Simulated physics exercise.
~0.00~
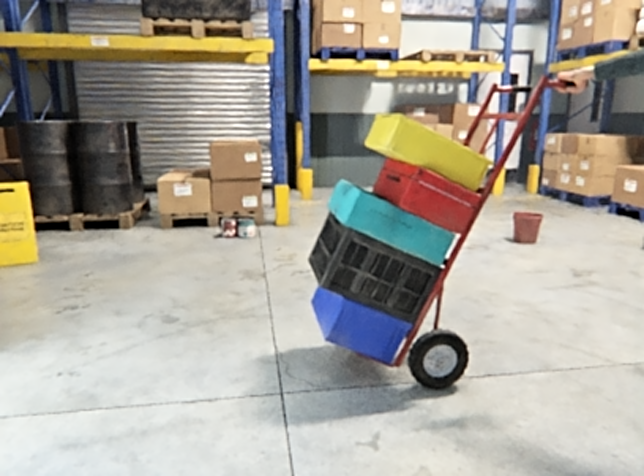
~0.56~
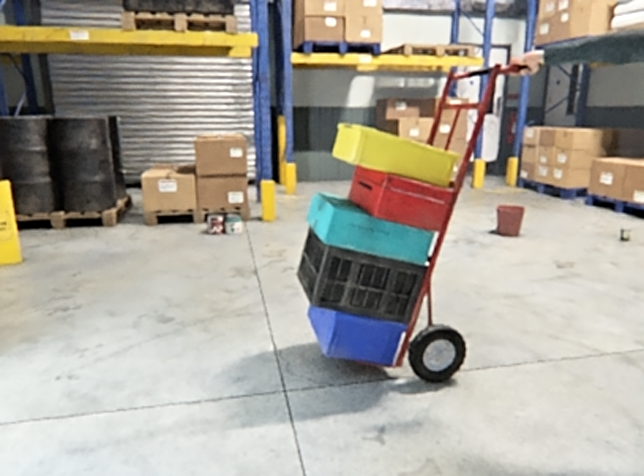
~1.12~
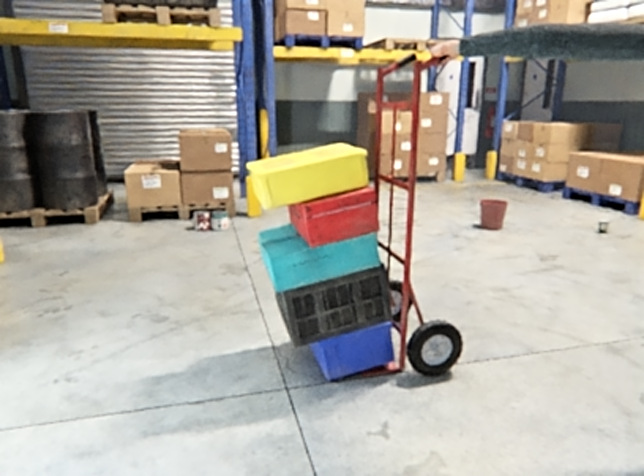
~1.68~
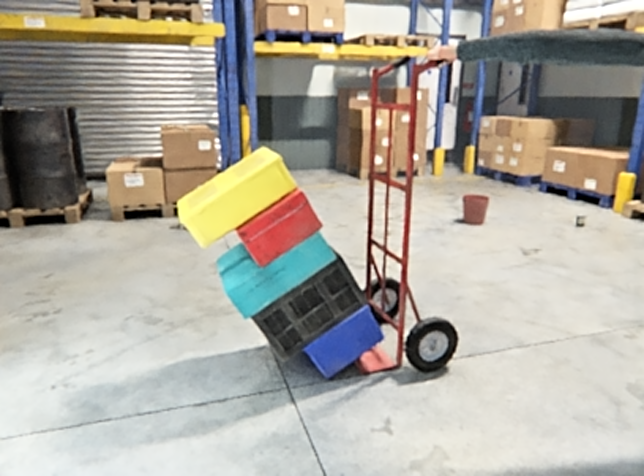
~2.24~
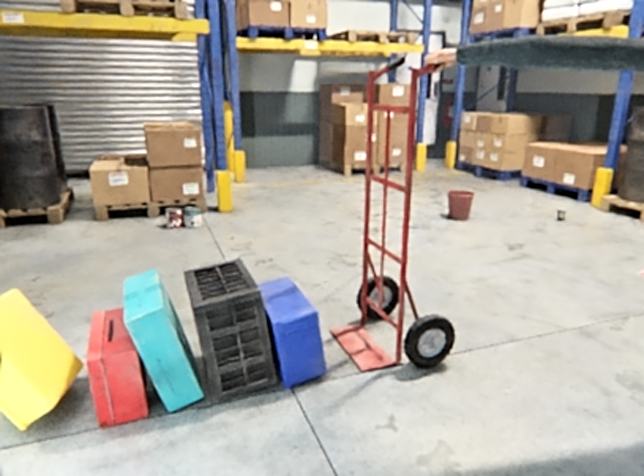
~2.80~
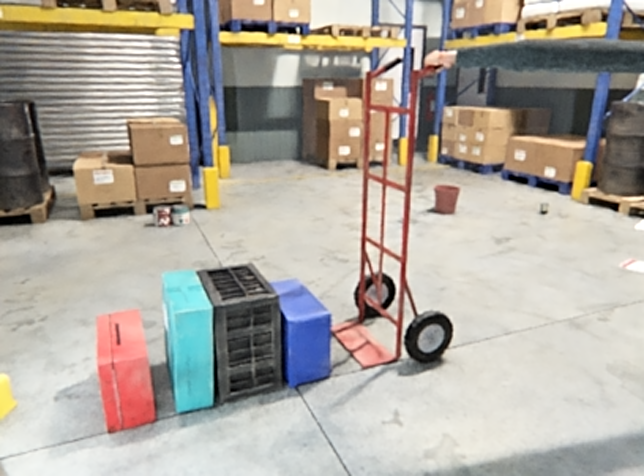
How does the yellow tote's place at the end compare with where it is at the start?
At the start the yellow tote sits on top of the stack on the tilted hand truck. At the end it is down on the floor at the far left, mostly out of view.
